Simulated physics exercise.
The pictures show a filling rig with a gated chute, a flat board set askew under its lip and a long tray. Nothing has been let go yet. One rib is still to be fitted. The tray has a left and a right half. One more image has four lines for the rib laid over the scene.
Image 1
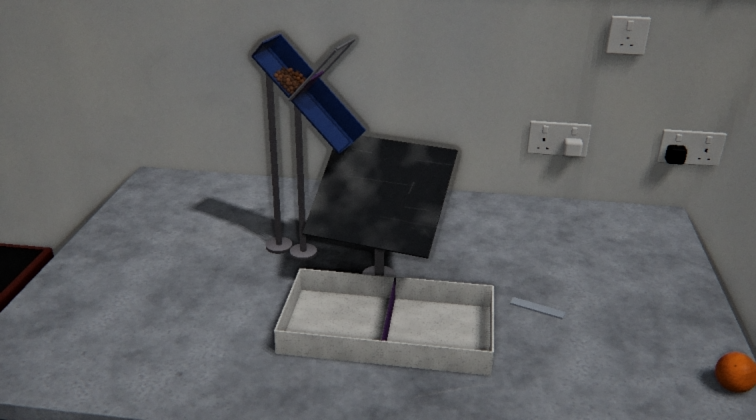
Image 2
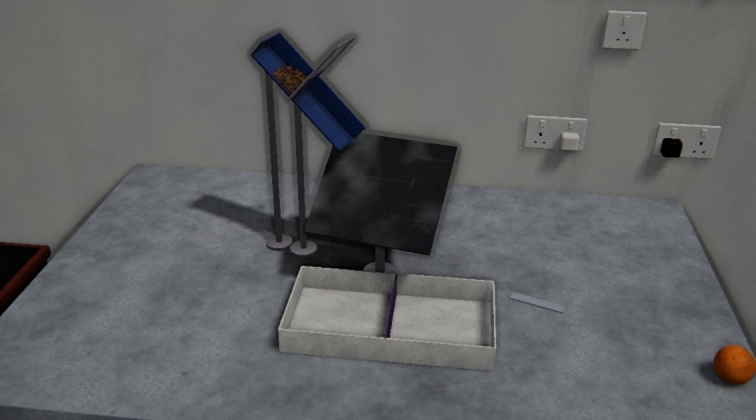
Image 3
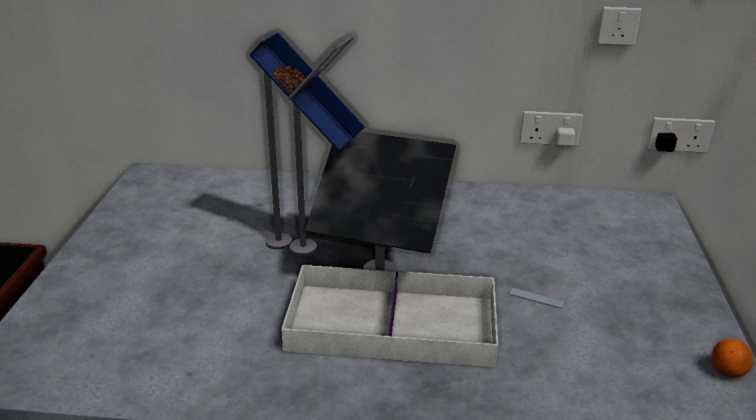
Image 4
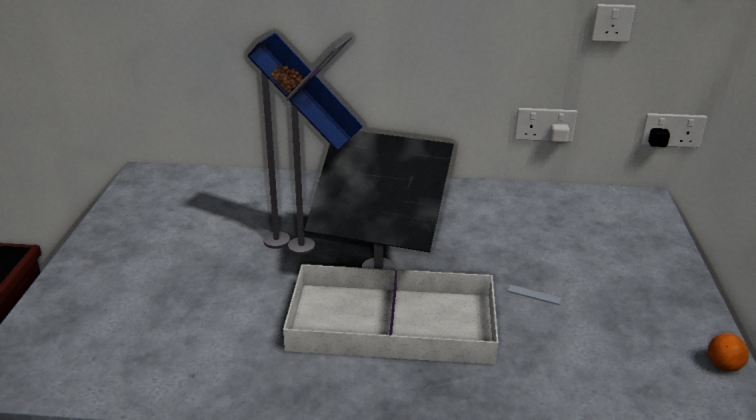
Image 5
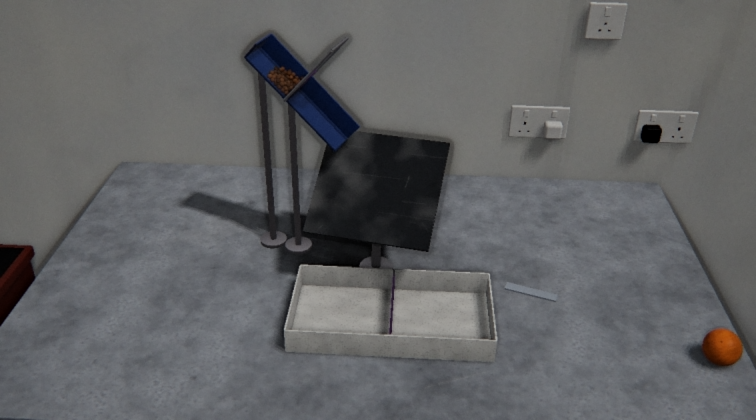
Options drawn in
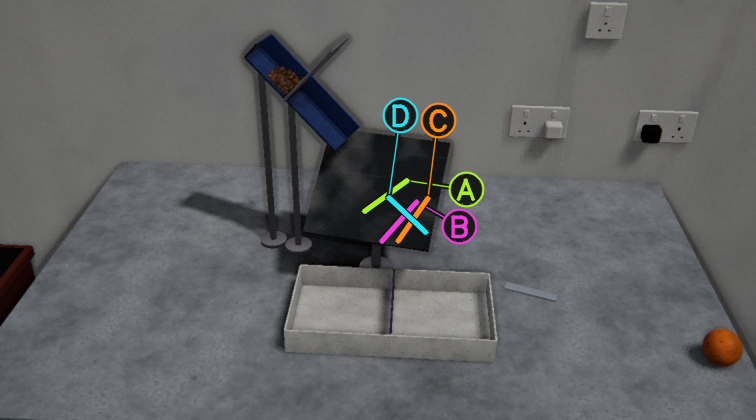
In this clip, a blue chute on thin stands holds small brown pieces behind a gate, above a tilted dark board and a pale divided tray; the objects stay still while the view shifts slightly.
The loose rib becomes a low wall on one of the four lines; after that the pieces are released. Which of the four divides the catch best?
Use line D.
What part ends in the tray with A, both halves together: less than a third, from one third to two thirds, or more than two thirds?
Line A gives more than two thirds.
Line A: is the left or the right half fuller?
The left half.
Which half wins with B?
Left.
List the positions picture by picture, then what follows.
The first picture shows load behind the gate (292, 80), cereal balls; lip of the chute (346, 148), sloping fairly steeply.
The second picture shows middle of the board (381, 189), tilted fairly steeply; middle of its low edge (365, 243); of its high edge (396, 138).
The third picture shows front corners of the tray (282, 329) and (497, 345); front end of its middle wall (389, 337); gate still shut (313, 76).
The fourth picture shows middle of the load (289, 78); lip (344, 145).
The fifth picture shows middle of the load (286, 79); lip (342, 145).
On the marked copy, line A from (407, 180) to (364, 211); line B from (416, 201) to (381, 241); line C from (427, 198) to (398, 241); line D from (388, 197) to (425, 232).
Choosing A, of what is caught, almost all in the left half, just a few in the right.
Choosing B, of what is caught, almost all in the left half, just a few in the right.
Choosing C, of what is caught, almost all in the left half, about a tenth in the right.
Choosing D, of what is caught, roughly half in the left half, roughly half in the right.
